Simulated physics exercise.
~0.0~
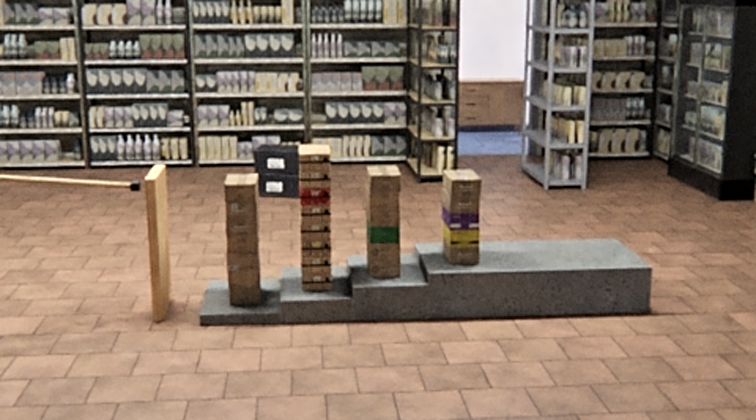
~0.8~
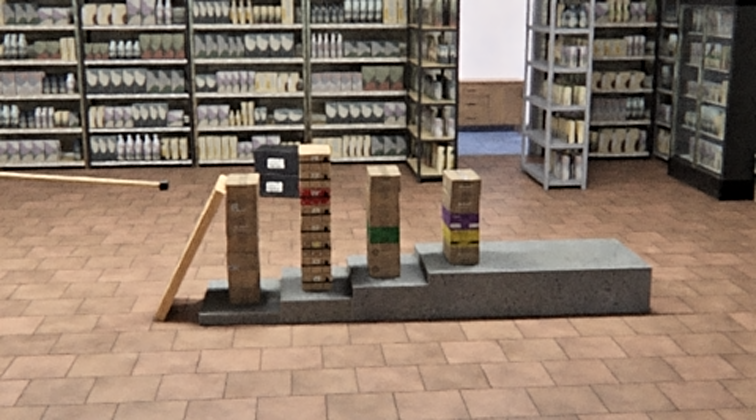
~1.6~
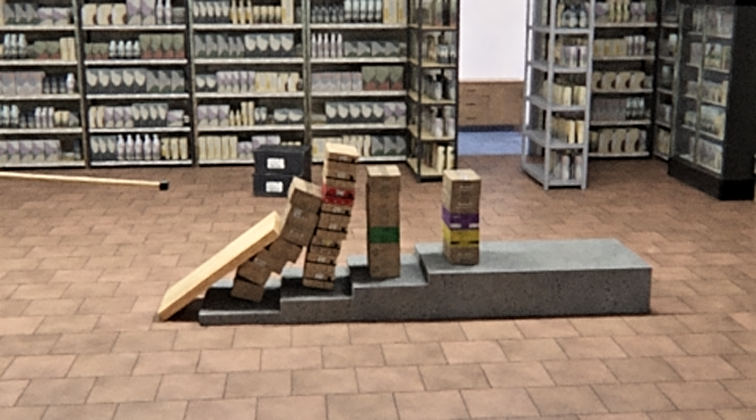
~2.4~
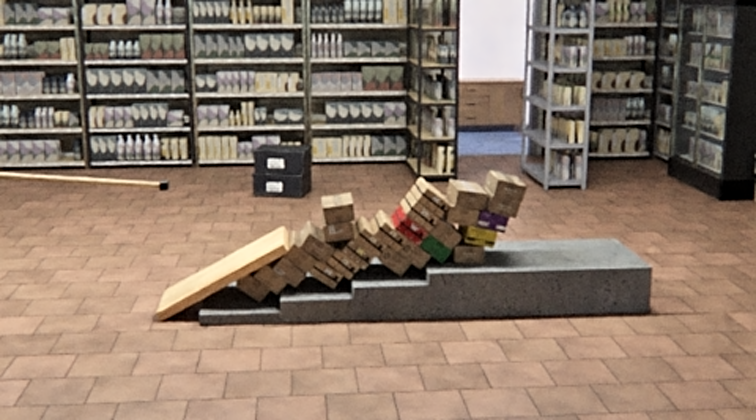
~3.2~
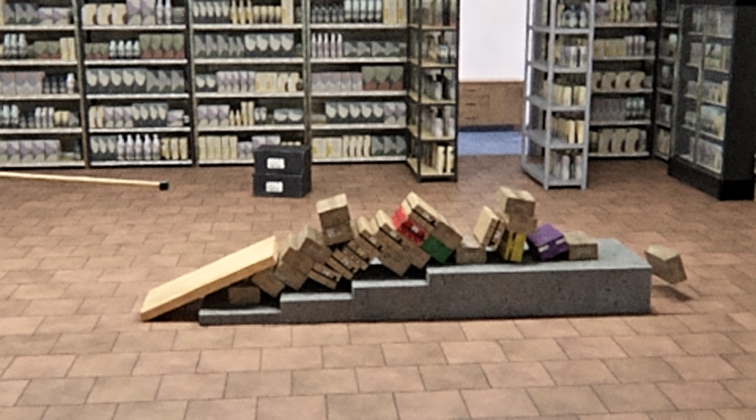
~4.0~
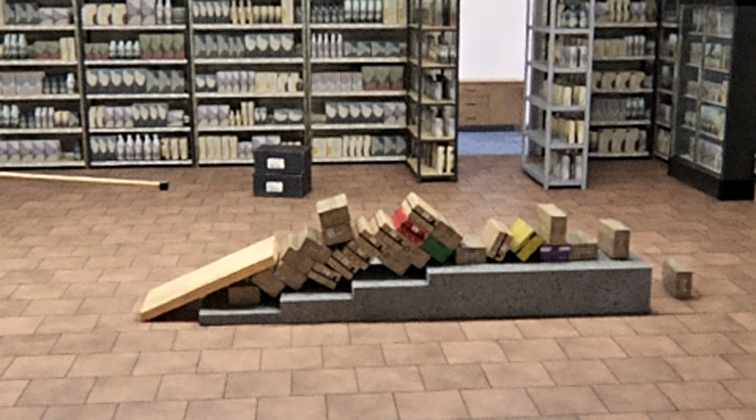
In a store aisle, a pole tips a board that topples four box columns across steps.
